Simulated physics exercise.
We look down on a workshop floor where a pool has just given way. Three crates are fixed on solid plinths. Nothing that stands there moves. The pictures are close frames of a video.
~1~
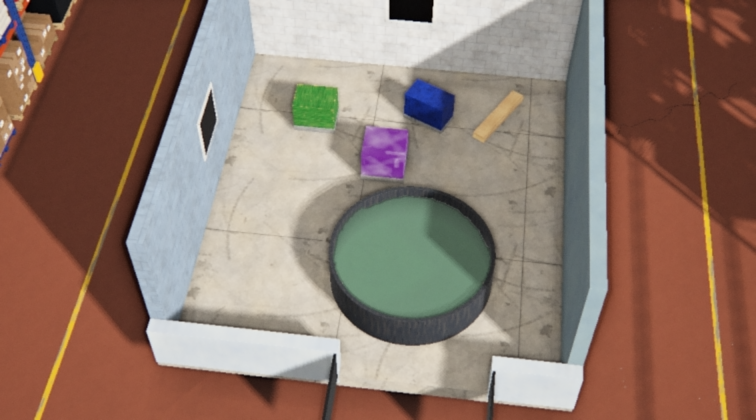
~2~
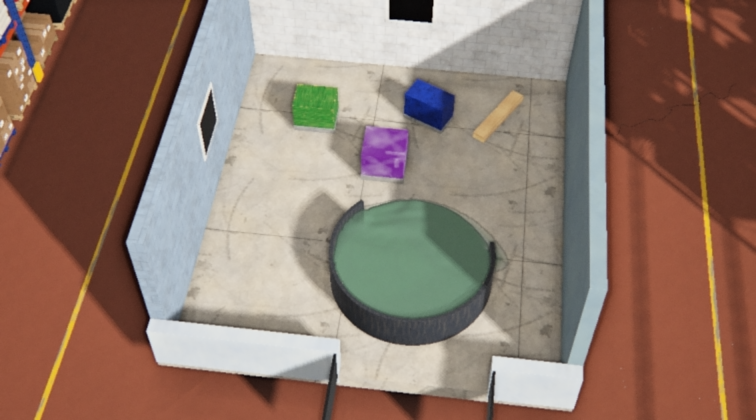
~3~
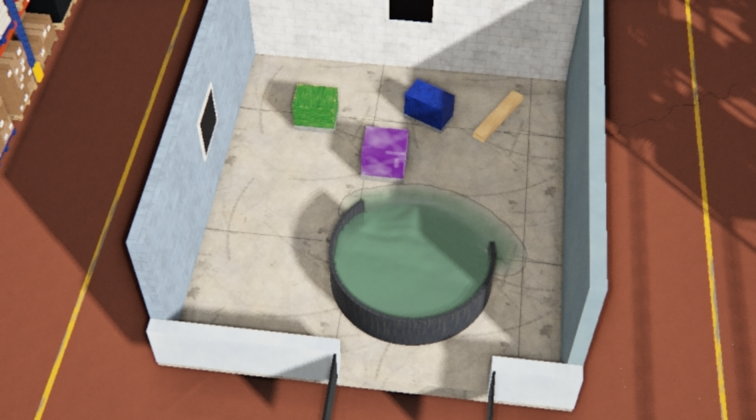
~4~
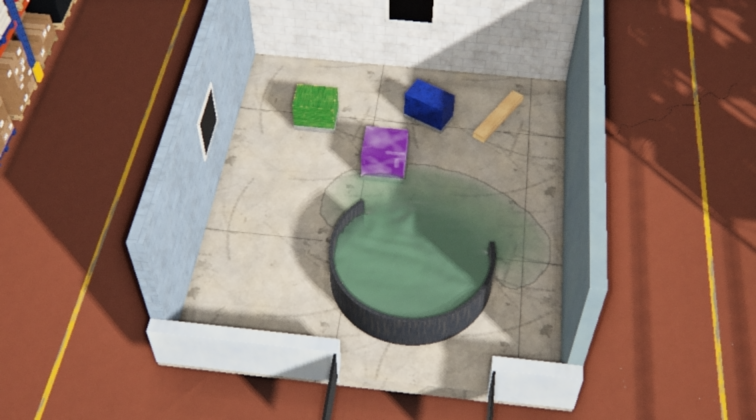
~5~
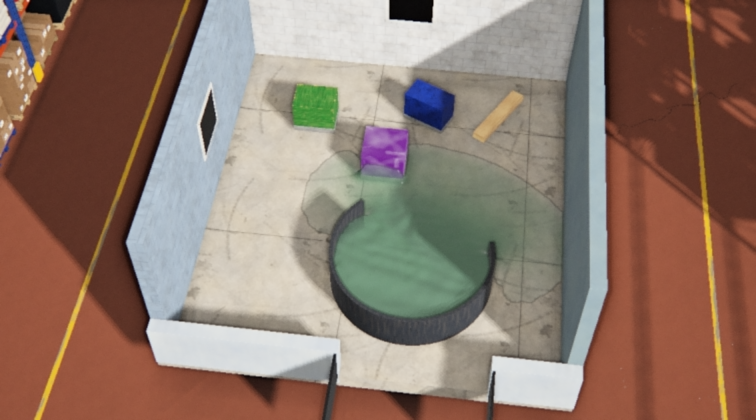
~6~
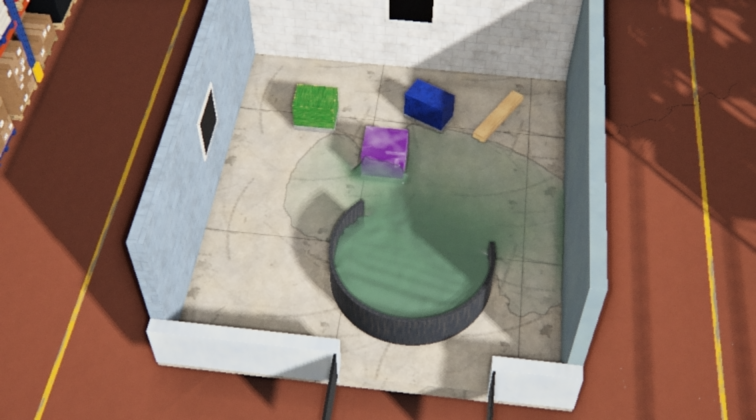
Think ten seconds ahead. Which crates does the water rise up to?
The green crate gets wet; the purple crate gets wet; the blue crate gets wet.
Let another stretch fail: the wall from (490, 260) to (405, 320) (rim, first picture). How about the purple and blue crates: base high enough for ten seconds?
My reading: The purple one stays dry, the blue one takes water.
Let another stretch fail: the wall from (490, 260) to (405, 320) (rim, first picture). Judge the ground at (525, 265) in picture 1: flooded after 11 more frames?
There: Wet.
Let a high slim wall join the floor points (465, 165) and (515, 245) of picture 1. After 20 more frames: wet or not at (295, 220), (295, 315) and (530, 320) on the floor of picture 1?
In turn: Covered, no water, flooded.
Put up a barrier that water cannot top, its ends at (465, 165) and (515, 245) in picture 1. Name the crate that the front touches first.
I say the crate marked purple.
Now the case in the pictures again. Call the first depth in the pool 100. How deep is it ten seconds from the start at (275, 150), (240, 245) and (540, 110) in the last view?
About 6, 10 and 8 per cent.
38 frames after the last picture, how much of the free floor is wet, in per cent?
I make it 90 per cent.
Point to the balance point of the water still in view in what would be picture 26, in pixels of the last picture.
I would point to (436, 167).
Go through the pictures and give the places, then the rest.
In the first picture, still water in the round pool at (412, 254).
In the second picture, the front is at (502, 264), out from the gap on the round pool's far side.
In the third picture, water pours out on the round pool's far side and has run to (519, 263).
In the fourth picture, water pours out on the round pool's far side and has run to (543, 263).
In the fifth picture, water pours out on the round pool's far side and has run to (561, 276).
In the sixth picture, water pours out on the round pool's far side and has run to (315, 149).
A moment on, water covers 45 % of the floor; the green crate water round its plinth, the purple crate water round its plinth, the blue crate water round its plinth.
Next, water covers 65 % of the floor; the green crate water round its plinth, the purple crate water round its plinth, the blue crate water round its plinth.
Then, water covers 80 % of the floor; the green crate water round its plinth, the purple crate water round its plinth, the blue crate water round its plinth.
Later, water covers 90 % of the floor; the green crate water round its plinth, the purple crate water round its plinth, the blue crate water round its plinth.
In the end, water covers 100 % of the floor; the green crate was topped, the purple crate was topped, the blue crate was topped.
